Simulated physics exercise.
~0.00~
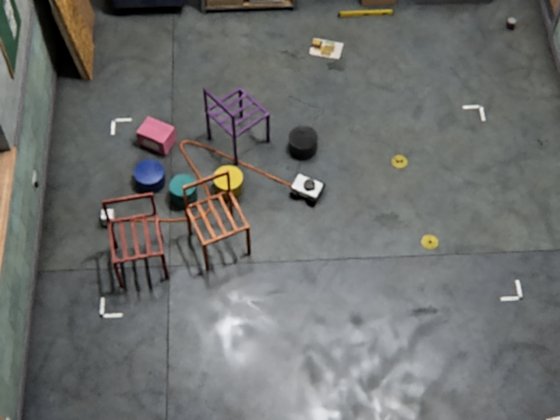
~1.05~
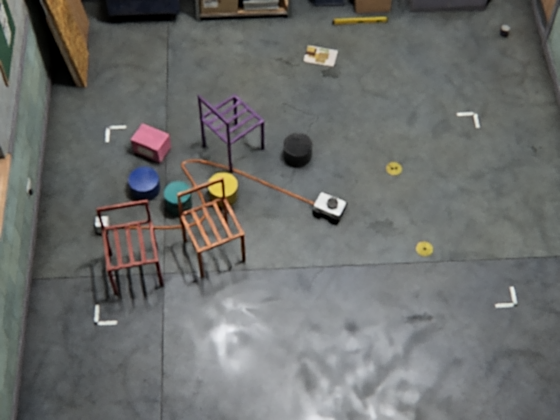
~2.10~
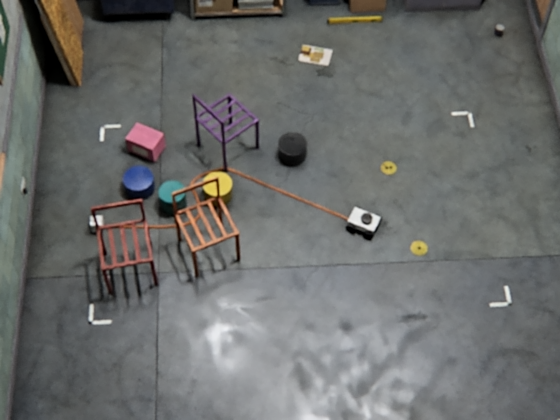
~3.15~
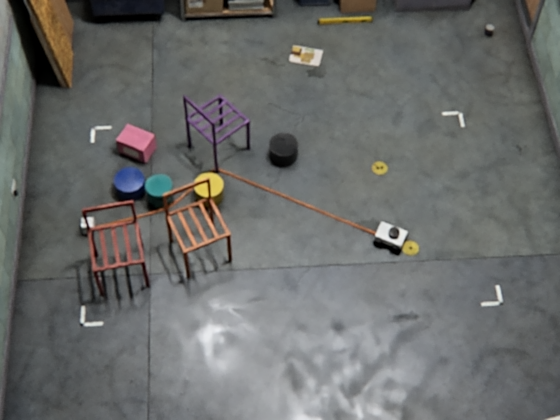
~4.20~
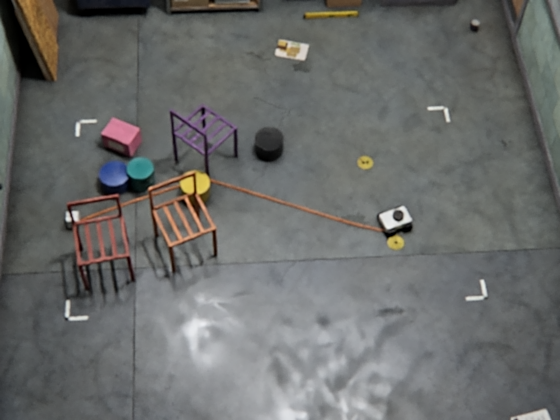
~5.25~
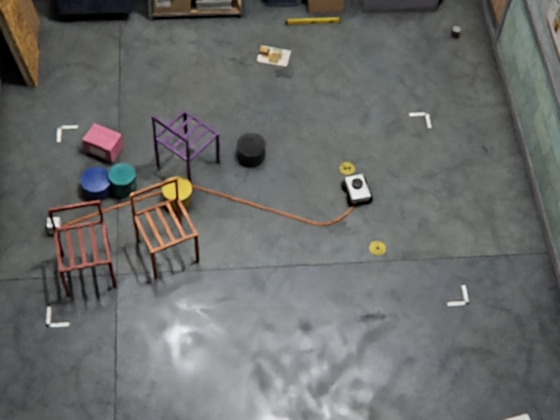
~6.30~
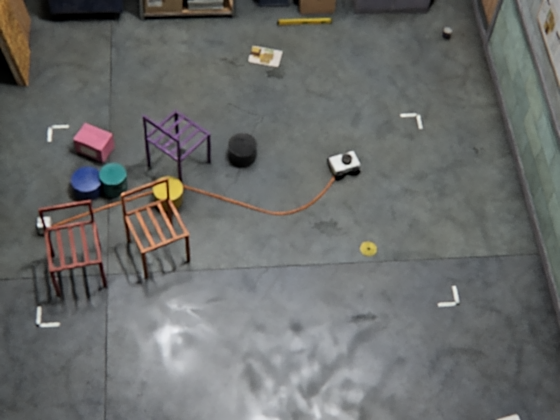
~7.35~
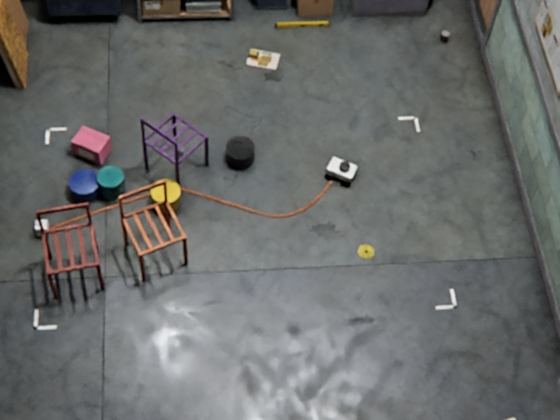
Small cart towing an orange lead right past chairs and buckets, shifting the teal bucket and purple chair, then turning back and stopping.
